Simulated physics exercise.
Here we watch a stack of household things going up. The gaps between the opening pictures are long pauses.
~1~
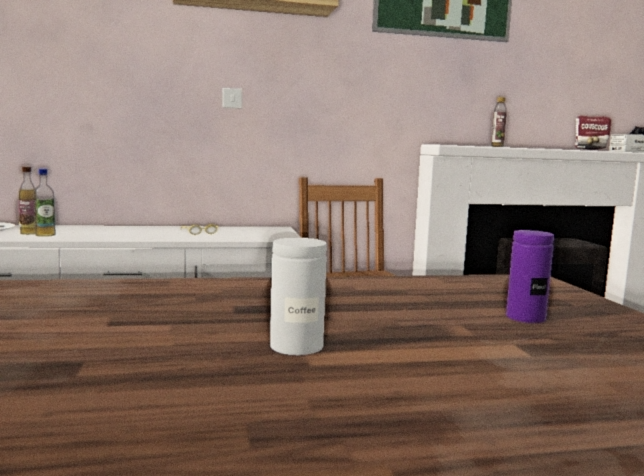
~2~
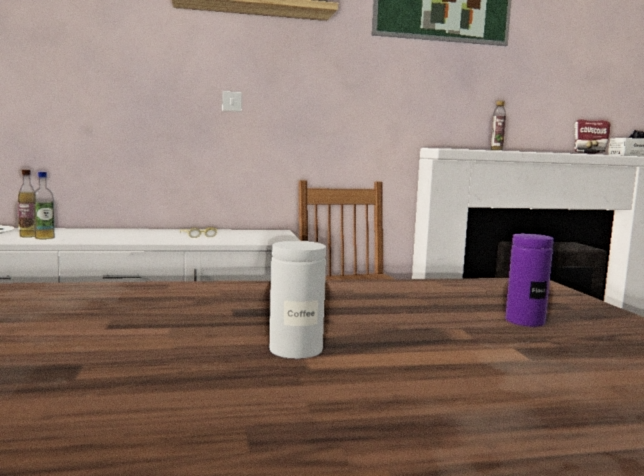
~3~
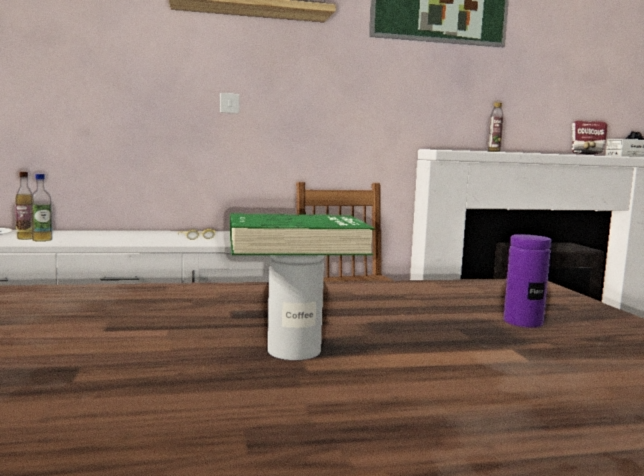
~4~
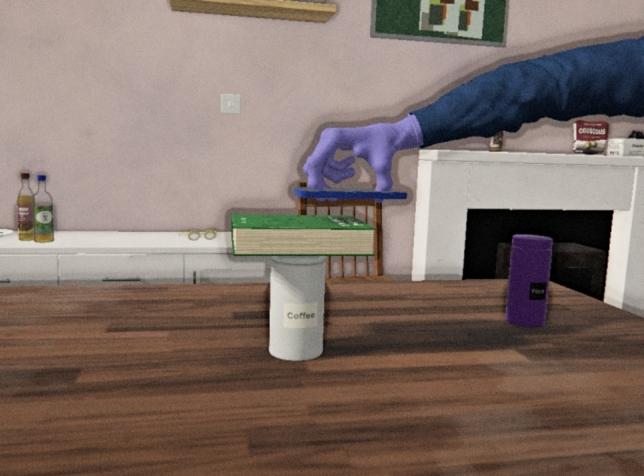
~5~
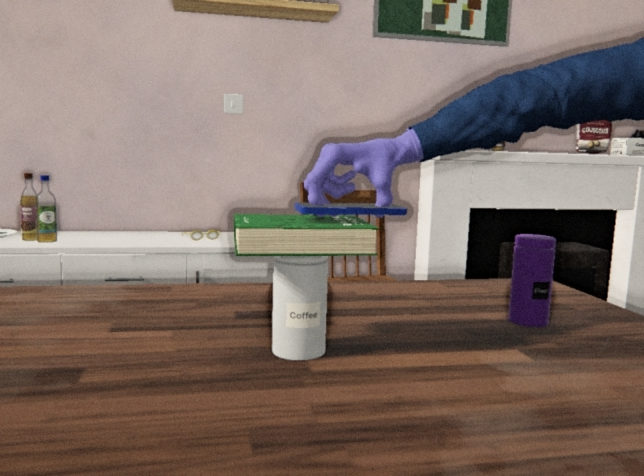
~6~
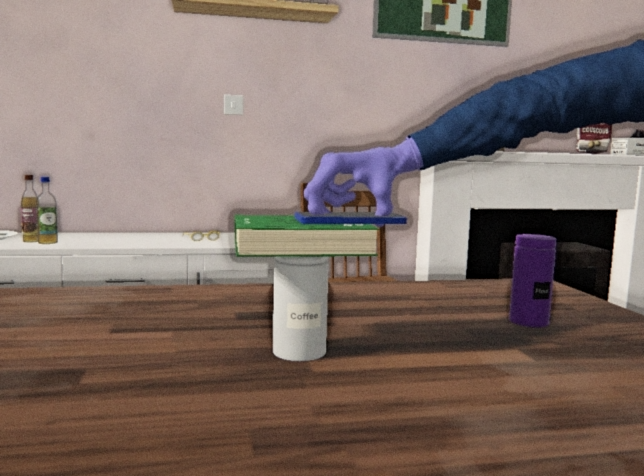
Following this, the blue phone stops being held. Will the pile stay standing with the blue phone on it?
Yes - most likely the pile will bear the load.
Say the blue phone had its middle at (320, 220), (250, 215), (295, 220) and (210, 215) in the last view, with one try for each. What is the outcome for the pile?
Outcomes in order: No collapse, no collapse, no collapse, a collapse.
Then, 0.90 s after the last picture, nothing has stirred.
Then, 1.90 s after the last picture, blue phone resting near (350, 218).
At rest, all 4 in place. Seen from the same camera at the end, blue phone near (350, 218). The pile holds.
